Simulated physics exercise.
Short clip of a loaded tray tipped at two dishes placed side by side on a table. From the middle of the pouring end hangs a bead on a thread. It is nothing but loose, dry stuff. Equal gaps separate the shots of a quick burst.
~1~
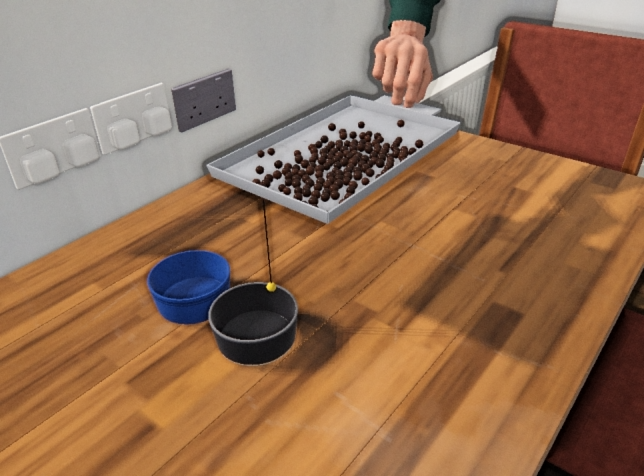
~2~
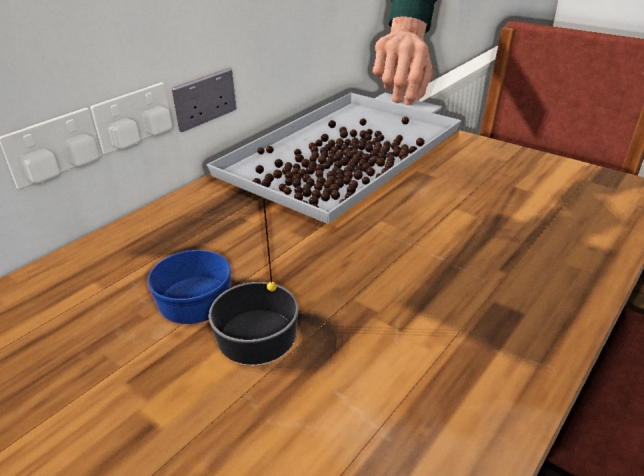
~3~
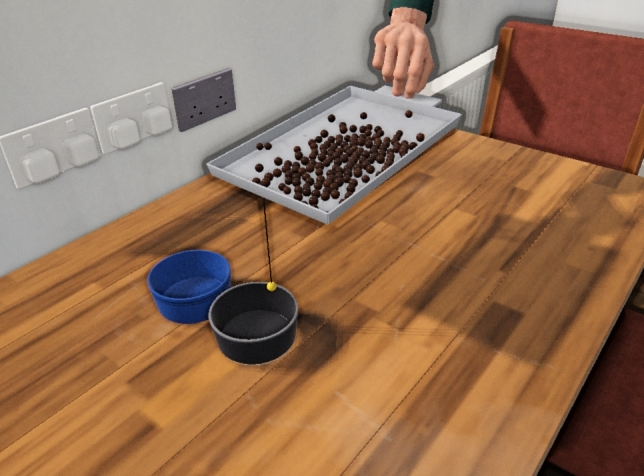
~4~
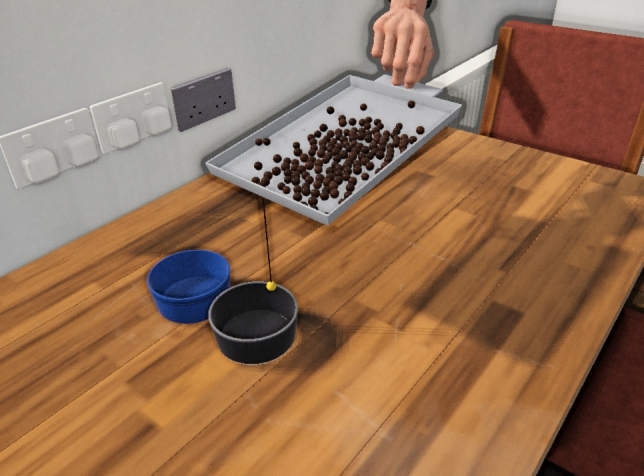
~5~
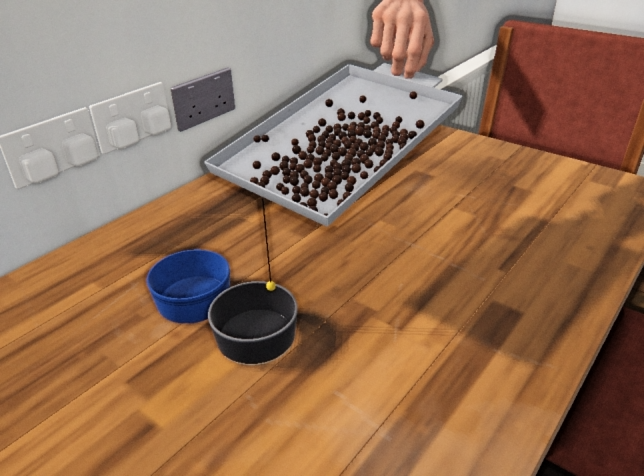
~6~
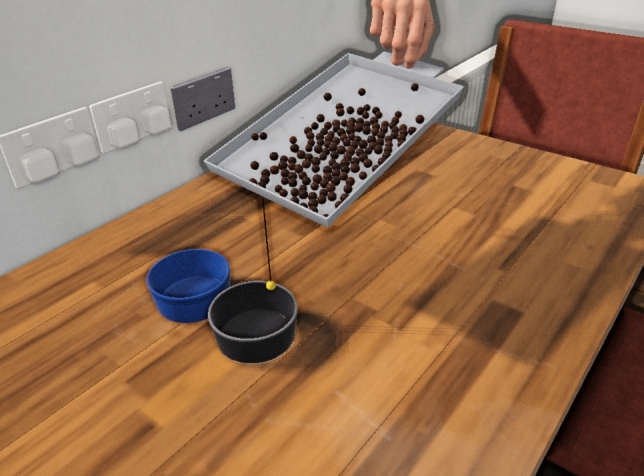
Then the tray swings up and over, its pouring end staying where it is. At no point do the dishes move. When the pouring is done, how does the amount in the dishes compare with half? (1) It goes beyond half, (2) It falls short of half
(2) It falls short of half.
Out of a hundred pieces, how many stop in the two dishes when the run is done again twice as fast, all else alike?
It would come out near 20 per cent.
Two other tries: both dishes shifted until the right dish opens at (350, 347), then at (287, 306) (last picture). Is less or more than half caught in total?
Together the dishes get beyond half first, then less than a half.
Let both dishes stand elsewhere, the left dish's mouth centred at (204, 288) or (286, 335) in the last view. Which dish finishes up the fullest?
Well, first the dish at right, then the dish at left.
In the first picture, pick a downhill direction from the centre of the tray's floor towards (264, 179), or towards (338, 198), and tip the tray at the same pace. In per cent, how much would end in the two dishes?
First case: 80 %; second case: 0 %.
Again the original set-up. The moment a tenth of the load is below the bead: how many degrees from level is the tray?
Angle: Close to 75°.
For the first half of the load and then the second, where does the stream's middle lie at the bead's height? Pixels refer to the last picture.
Initially about (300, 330); subsequently about (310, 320).
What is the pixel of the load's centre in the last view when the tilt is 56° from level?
The load is centred near (311, 165).
Shortly afterwards, tray tipped steeply; the whole lot on the tray.
Next, tray tipped right over; a little on the tray; near a quarter in the right dish; near two thirds outside both; a little in the air.
Some moments later, tray tipped past a quarter turn; near a quarter in the right dish; the bulk outside both.
In the end, tray tipped past a quarter turn; near a quarter in the right dish; none at all in the left dish; the bulk outside both.
